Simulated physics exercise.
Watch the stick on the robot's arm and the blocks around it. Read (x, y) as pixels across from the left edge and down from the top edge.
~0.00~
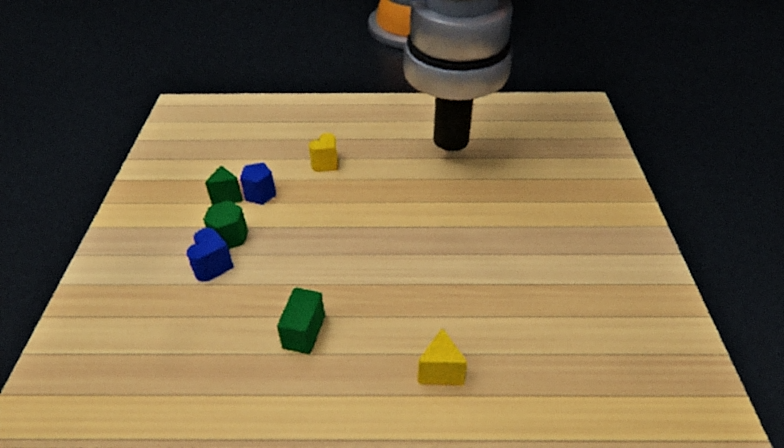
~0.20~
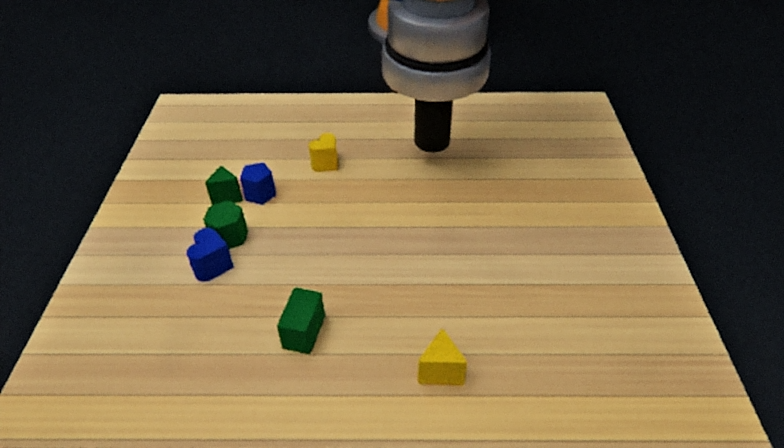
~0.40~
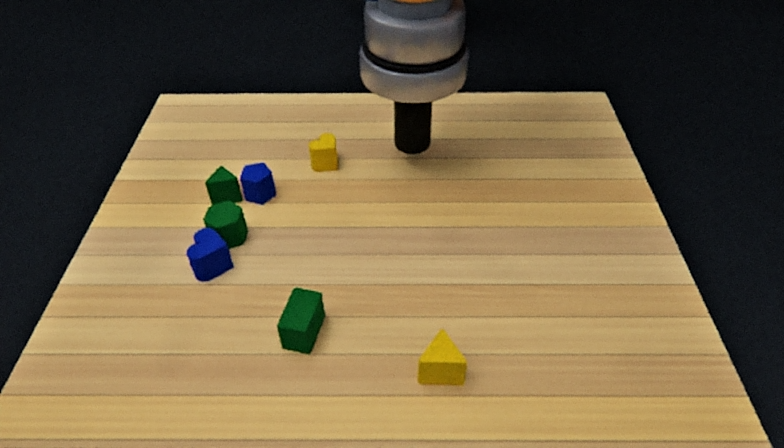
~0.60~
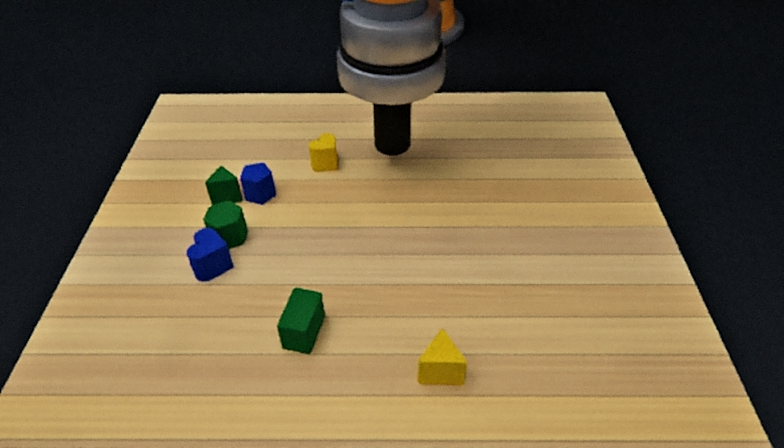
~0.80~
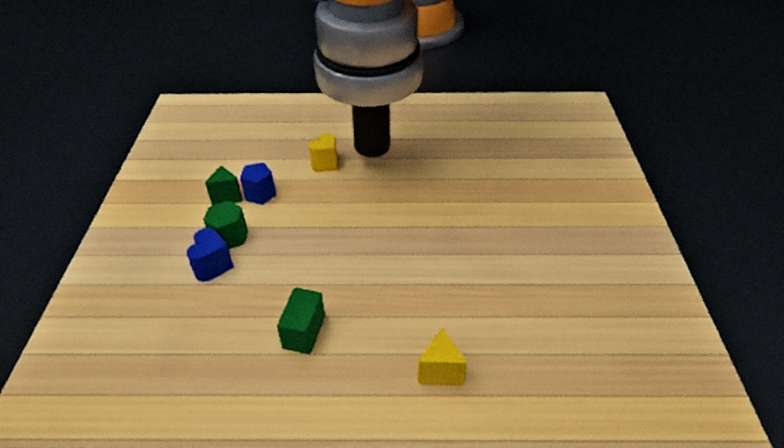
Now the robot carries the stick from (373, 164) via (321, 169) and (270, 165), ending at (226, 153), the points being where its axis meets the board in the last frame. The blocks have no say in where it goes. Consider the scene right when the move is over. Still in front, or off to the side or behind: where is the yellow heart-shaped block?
The yellow heart-shaped block won't leave the front of the stick.
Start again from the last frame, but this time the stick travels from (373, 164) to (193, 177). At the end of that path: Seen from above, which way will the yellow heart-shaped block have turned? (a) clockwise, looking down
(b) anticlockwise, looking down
I choose a.
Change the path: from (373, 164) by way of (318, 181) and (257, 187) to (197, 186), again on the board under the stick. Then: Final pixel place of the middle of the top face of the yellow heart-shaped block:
Top centre: (300, 142).
What follows on the original path. One third of the way, stick (318, 153); yellow heart-shaped block (290, 141), turned 30° clockwise.
Two thirds of the way, stick (266, 148); yellow heart-shaped block (237, 137), turned 25° clockwise.
At the end, stick (222, 137); blue pentagon unmoved; yellow heart-shaped block (192, 129).
